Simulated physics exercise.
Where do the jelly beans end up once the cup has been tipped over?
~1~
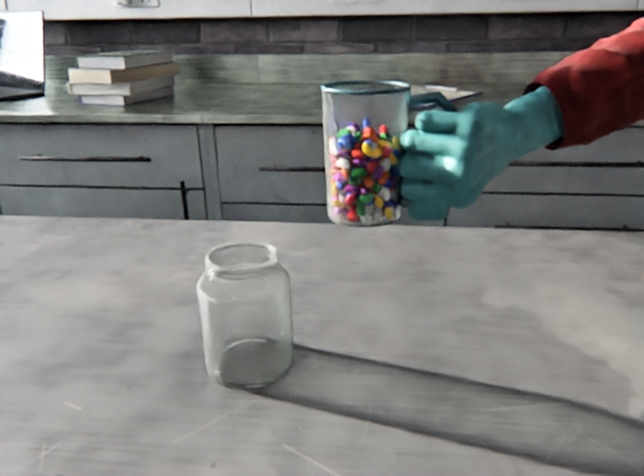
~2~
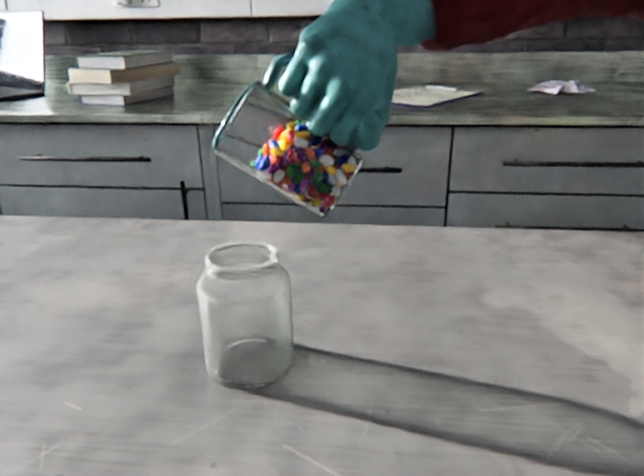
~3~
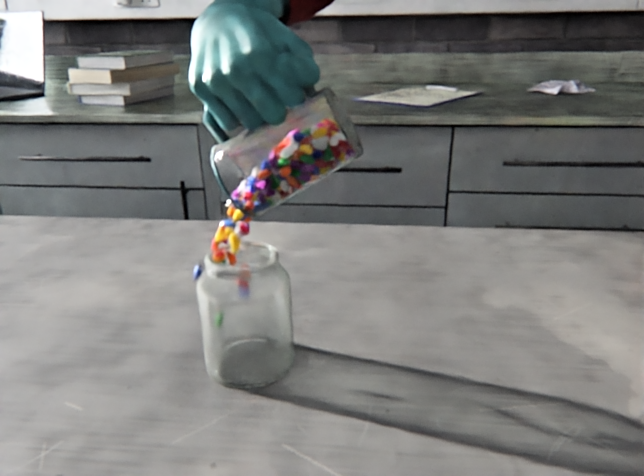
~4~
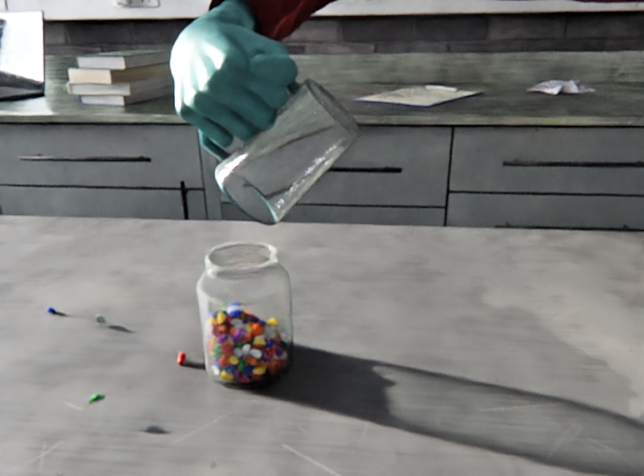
Most of them end up in the jar, with only a few scattered on the table around it. Hardly any, if any at all, stay in the cup.
